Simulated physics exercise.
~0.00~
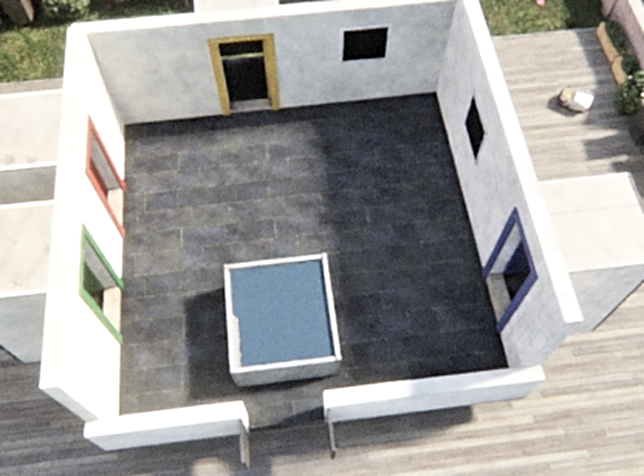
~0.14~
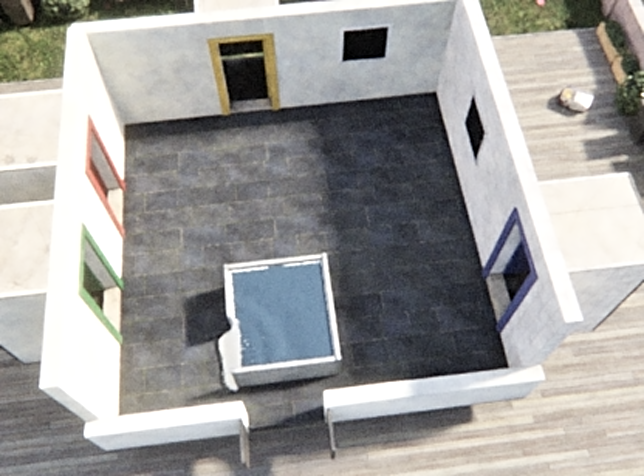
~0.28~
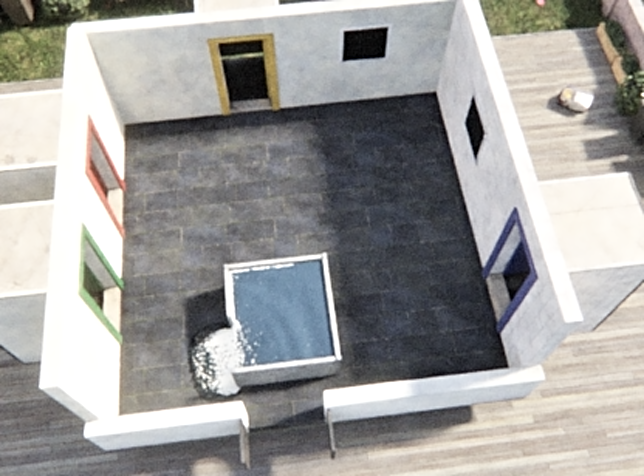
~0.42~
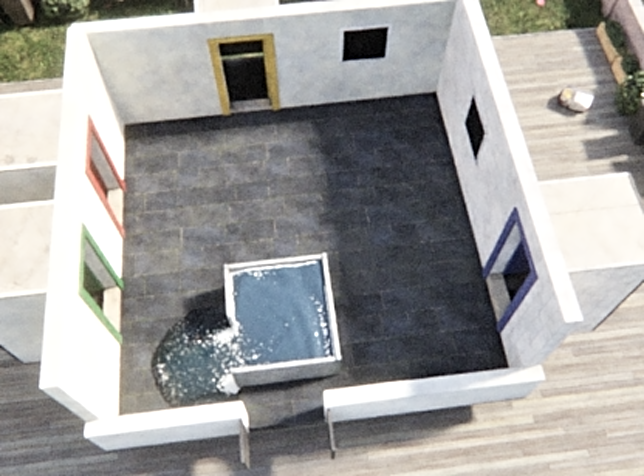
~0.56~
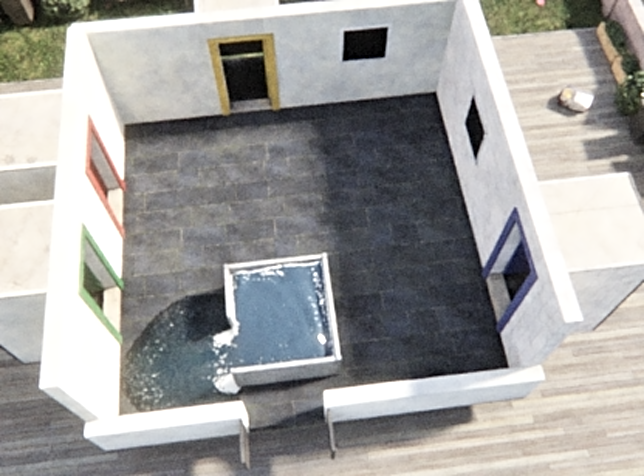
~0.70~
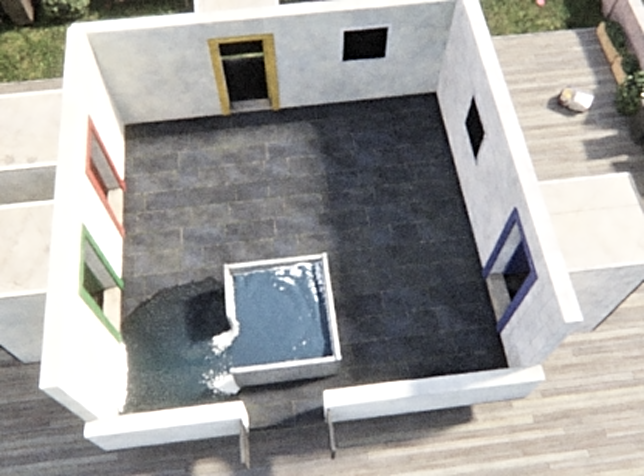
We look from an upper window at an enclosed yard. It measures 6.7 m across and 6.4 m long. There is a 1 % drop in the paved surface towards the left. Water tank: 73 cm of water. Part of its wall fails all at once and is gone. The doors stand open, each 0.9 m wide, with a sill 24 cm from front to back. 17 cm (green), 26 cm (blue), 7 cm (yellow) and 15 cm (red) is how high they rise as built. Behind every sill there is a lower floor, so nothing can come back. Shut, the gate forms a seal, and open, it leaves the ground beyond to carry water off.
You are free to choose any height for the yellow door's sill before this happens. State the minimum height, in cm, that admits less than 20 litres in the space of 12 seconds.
7.5 cm, roughly.
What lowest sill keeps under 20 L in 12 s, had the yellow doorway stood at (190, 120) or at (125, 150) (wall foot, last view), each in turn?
First place around 14.5 cm, second around 13.0 cm.
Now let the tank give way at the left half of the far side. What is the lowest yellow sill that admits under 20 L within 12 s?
Then something near 16 cm.
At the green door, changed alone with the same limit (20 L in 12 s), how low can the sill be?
Door green, min height approx. 19 cm.
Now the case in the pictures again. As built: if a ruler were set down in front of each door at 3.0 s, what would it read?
At the green door the depth is 18 cm, at blue 0 cm, at yellow 0 cm and at red 8 cm.
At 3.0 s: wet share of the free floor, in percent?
30 %.
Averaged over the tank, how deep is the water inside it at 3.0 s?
I'd put it near 28 cm.
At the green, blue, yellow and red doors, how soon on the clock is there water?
The green door gets it at 0.8 s, the blue door at 6.5 s, the yellow door at 3.8 s and the red door at 1.6 s.
After 1.4 s water covers 10 % of the floor, deepest (56 cm) near (118, 430); it has not reached the yellow door.
After 3.0 s water covers 30 % of the floor, deepest (28 cm) near (118, 430); it has not reached the yellow door.
After 12.0 s water covers 95 % of the floor, deepest (8 cm) near (124, 155); 6 cm at the yellow door, 24 litres in over its 7 cm sill.
At the yellow door as built, the water arrived by 3.8 s and peaked near 12 cm at 4.4 s.
With a sill of 6.5 cm, 30 litres would have come in within the 12 s; with 9 cm, 9 litres. So under 20 litres takes about 7.5 cm.
